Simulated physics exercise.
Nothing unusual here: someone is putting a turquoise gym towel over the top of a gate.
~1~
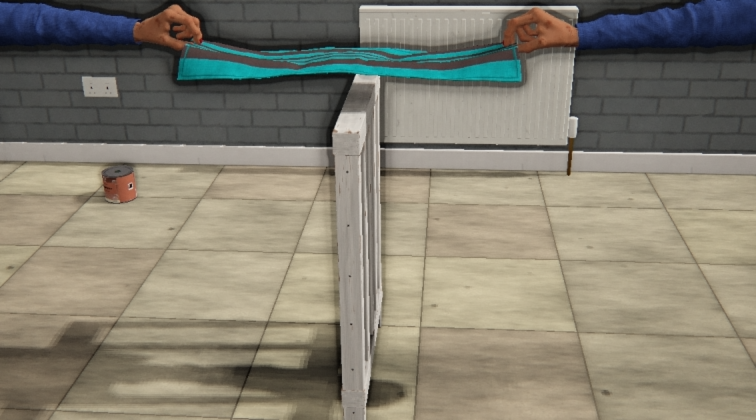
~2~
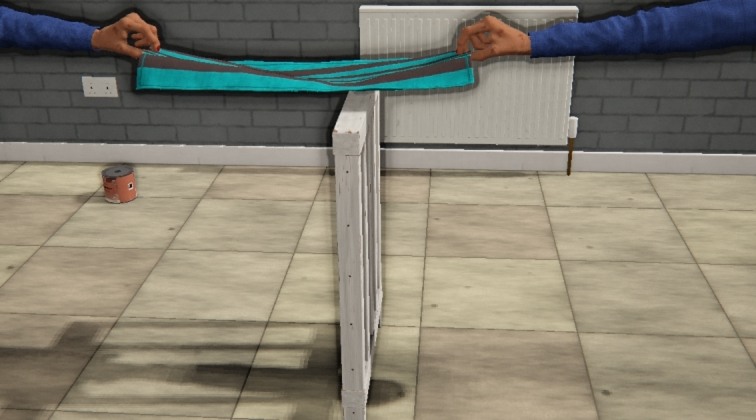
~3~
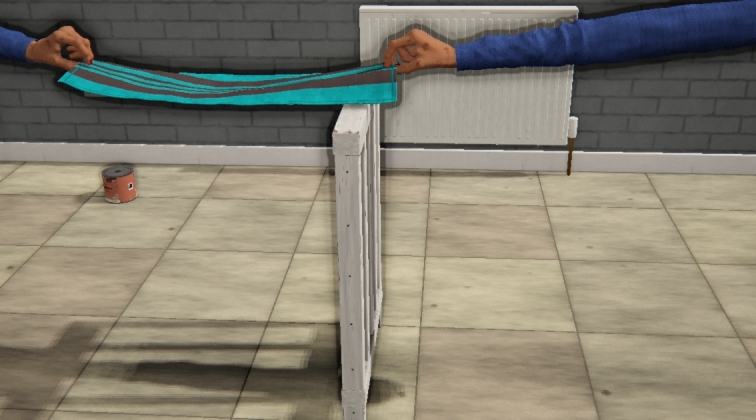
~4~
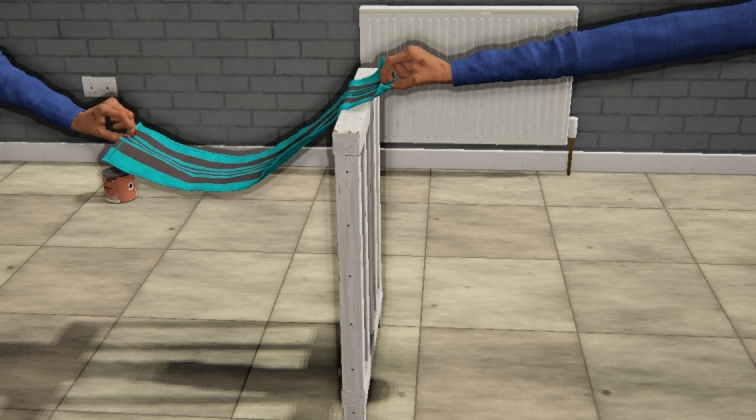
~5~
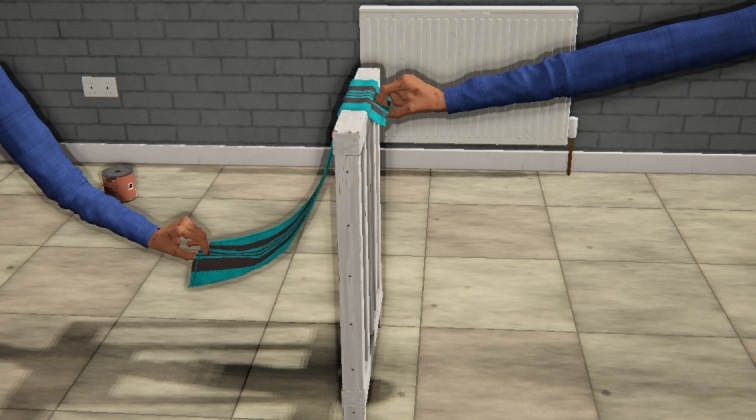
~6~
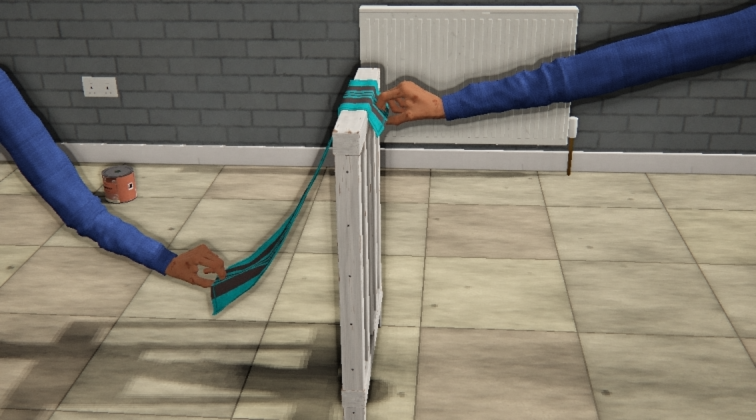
A turquoise and gray striped towel, stretched between two hands, shifted left above a white gate, then was lowered across its top, the left hand drawing the longer part down and inward.
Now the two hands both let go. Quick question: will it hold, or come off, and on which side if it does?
Comes off on the left.
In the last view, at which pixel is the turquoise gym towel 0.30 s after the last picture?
Roughly (310, 256).
Then, 0.30 s later than the last view, gym towel clear of the top and falling near (310, 256).
Then, 0.56 s later than the last view, gym towel in a heap on the floor near (316, 368).
Finally, gym towel in a heap on the floor near (317, 369). The turquoise gym towel drops leftwards.
